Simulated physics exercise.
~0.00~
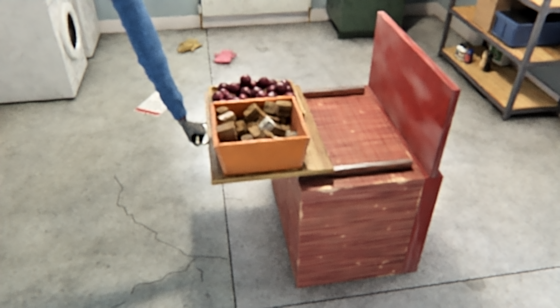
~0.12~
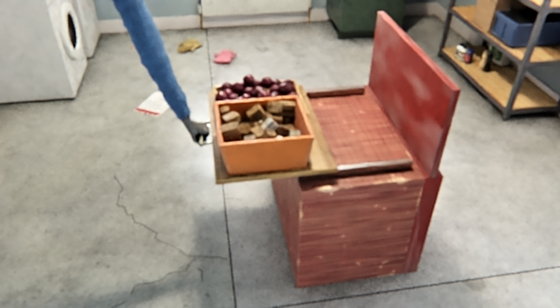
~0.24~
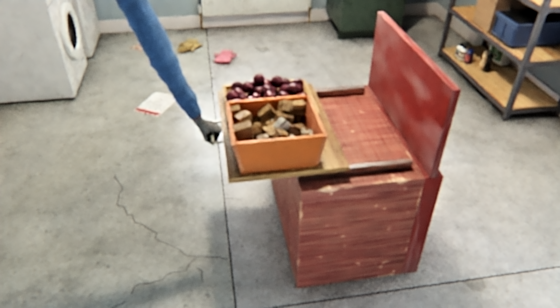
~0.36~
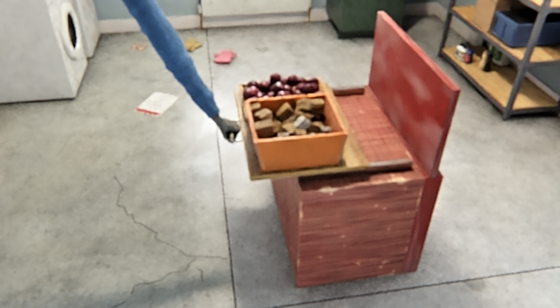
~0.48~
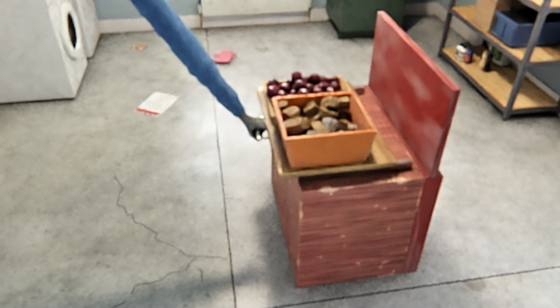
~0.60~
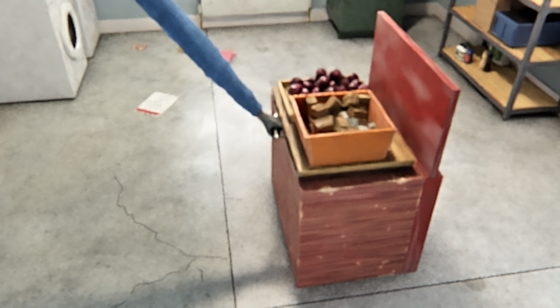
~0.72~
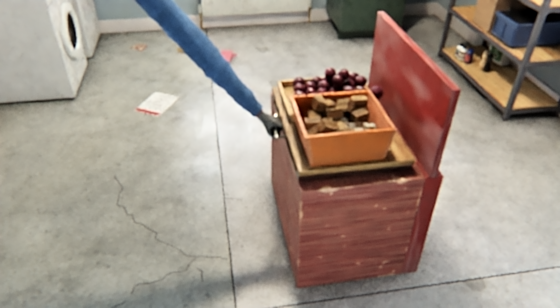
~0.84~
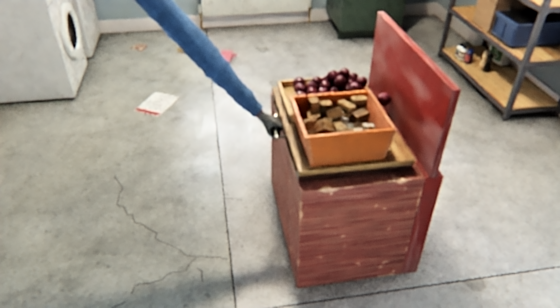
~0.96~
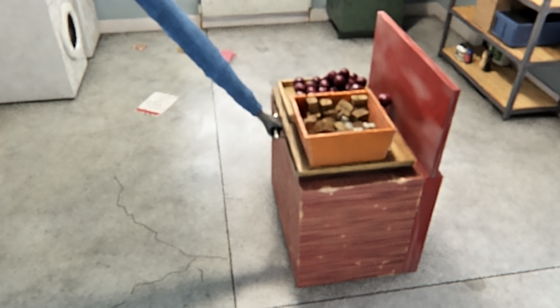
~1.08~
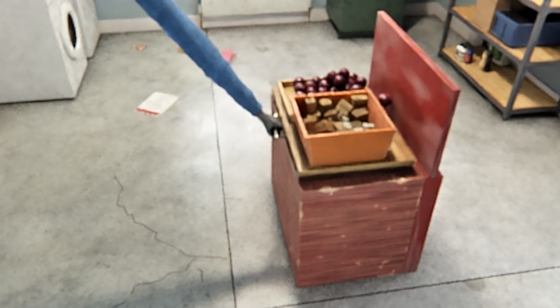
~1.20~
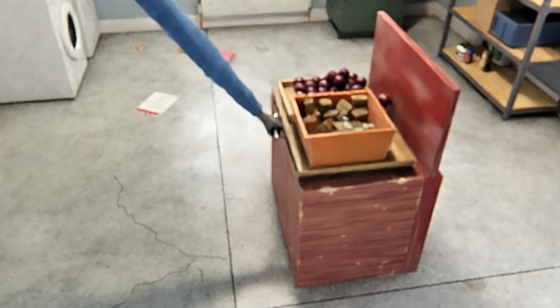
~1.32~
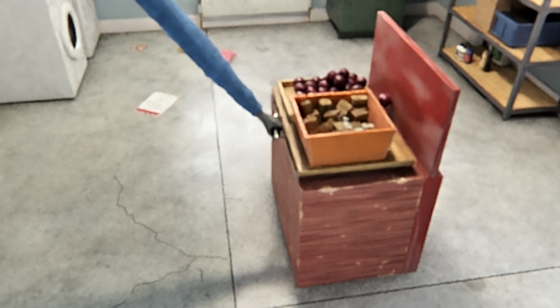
A still, slightly raised view shows a room with a grey, cracked concrete floor, a white front-loading machine at the left and metal shelving at the right. In the middle stands a worn reddish wooden cabinet with a tall back panel, its shelf pulled out to the left, carrying an orange tray of small brown parcels and, behind it, a tray of dark red onions. A blue arm with a dark gripper pushes the shelf rightward until it stops over the cabinet. The contents shift, and one onion slips over the right side of its tray. It comes to rest beside the orange tray, while the parcels stay in and the arm holds still.
